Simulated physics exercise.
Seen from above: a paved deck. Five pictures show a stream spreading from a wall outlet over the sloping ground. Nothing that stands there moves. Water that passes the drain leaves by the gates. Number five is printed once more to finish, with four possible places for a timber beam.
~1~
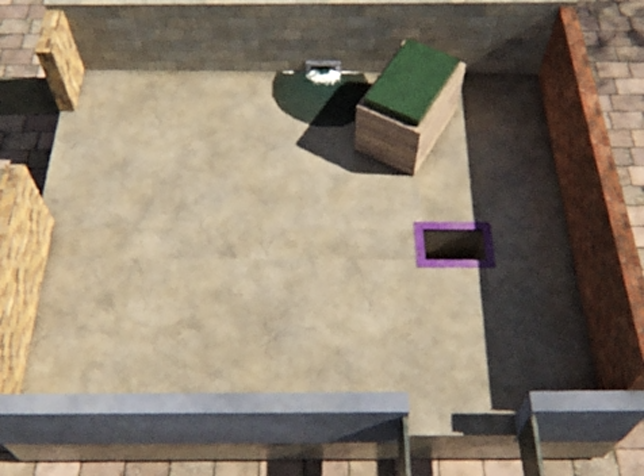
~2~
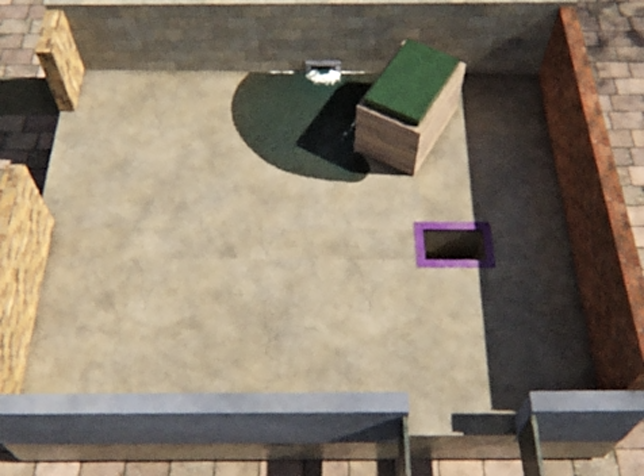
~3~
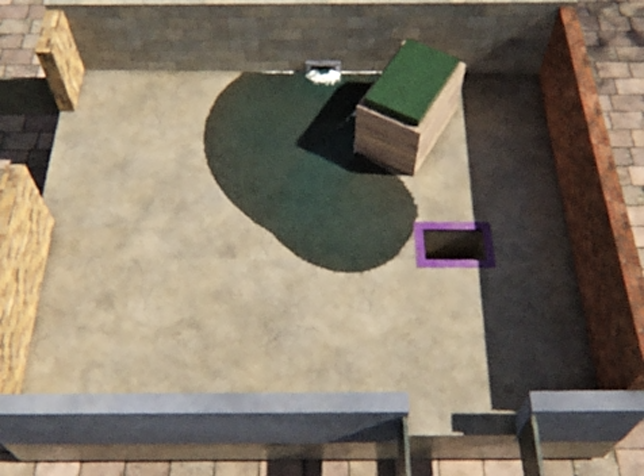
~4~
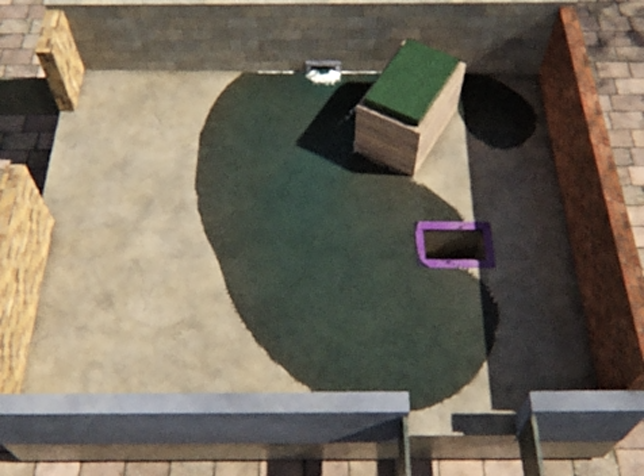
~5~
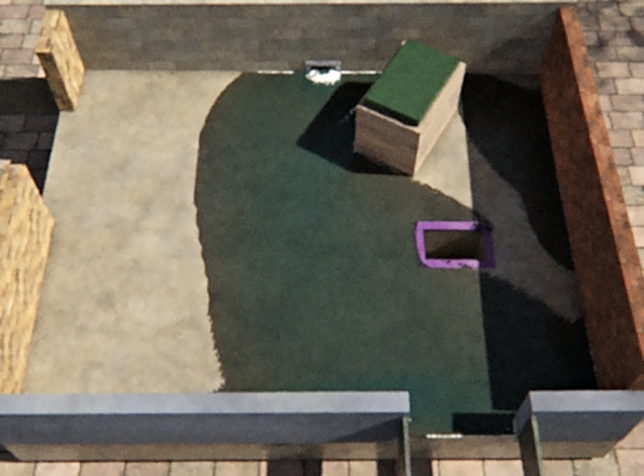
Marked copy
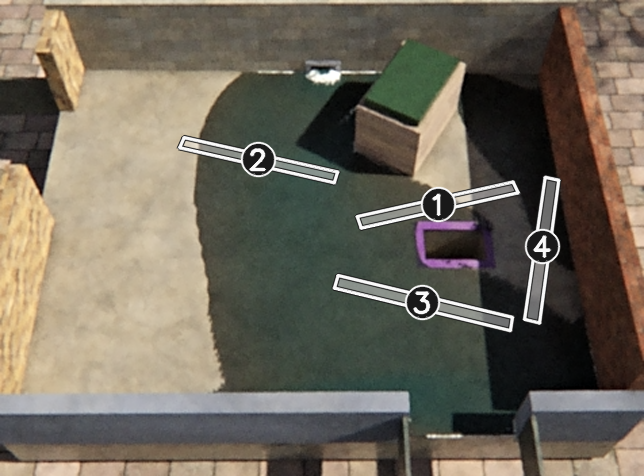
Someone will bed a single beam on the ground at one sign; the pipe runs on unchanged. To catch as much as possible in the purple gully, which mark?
The answer is place 2.
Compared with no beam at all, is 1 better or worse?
Worse.
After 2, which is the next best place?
It is 3.
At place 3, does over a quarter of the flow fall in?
No.
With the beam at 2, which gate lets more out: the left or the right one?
The right one.
In white, 1 from (359, 222) to (515, 187); 2 from (181, 142) to (335, 177); 3 from (336, 281) to (511, 323); 4 from (532, 321) to (551, 178).
For place 1, about 5 % of the stream goes into the purple gully, about 94 % out by the gates.
For place 2, about 39 % of the stream goes into the purple gully, about 60 % out by the gates.
For place 3, about 19 % of the stream goes into the purple gully, about 81 % out by the gates.
For place 4, about 10 % of the stream goes into the purple gully, about 90 % out by the gates.
